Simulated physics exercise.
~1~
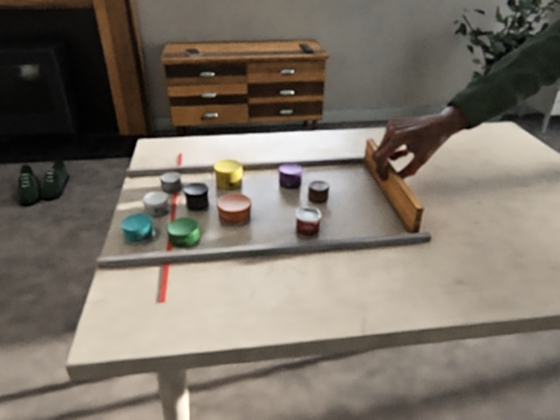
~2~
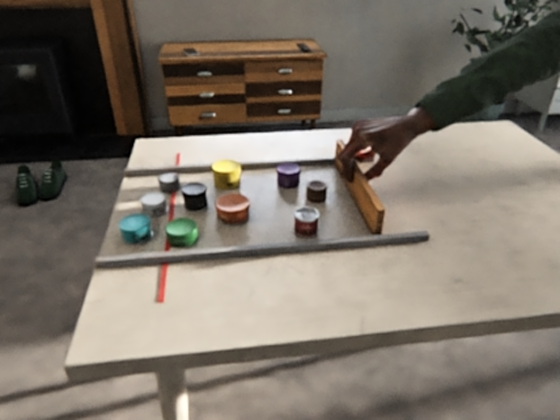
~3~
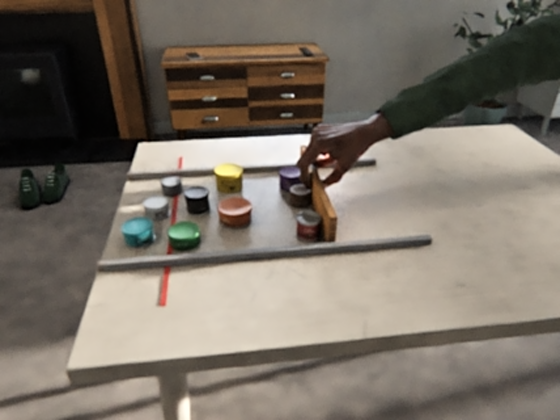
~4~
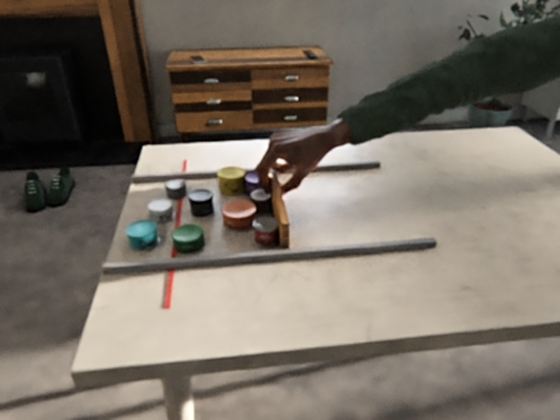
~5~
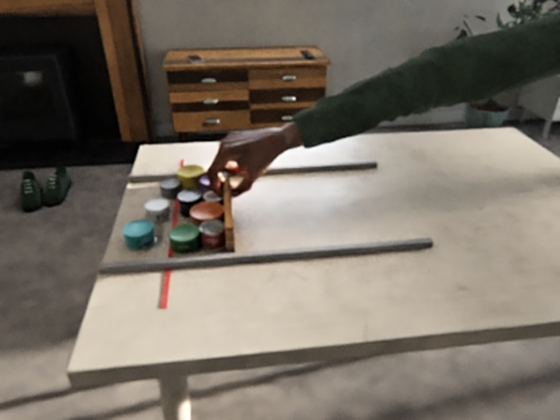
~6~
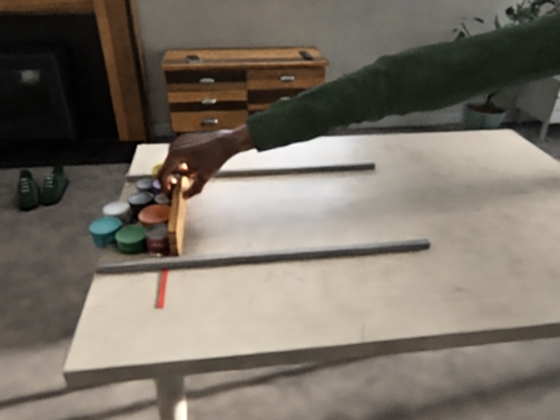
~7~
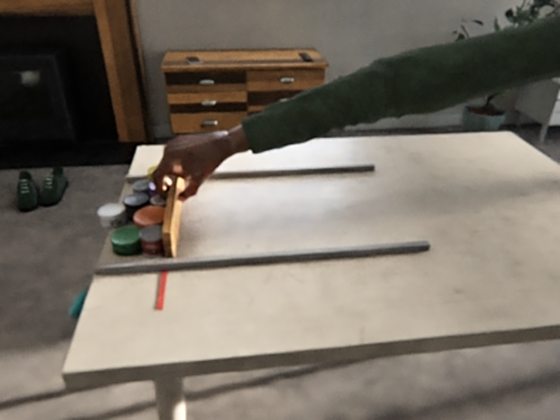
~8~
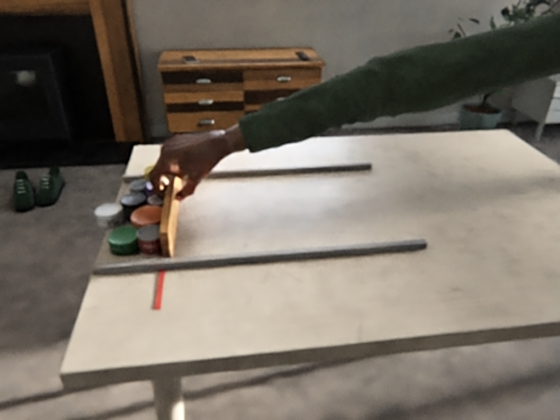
A dark-sleeved arm reaches in from the right over a pale table, seen from slightly above by a gently swaying camera, with a wooden cabinet behind. The hand holds an upright wooden board between two grey rails, facing a scatter of small round pots, including turquoise, green, yellow, orange, purple and red ones, near a red strip on the left. The board slides left, gathering the red, purple and brown-topped pots, then crowding the rest together. The packed group moves past the strip toward the table's left end. The turquoise pot tips off the edge and drops from sight, while the board halts and the others in view stay bunched at the edge.
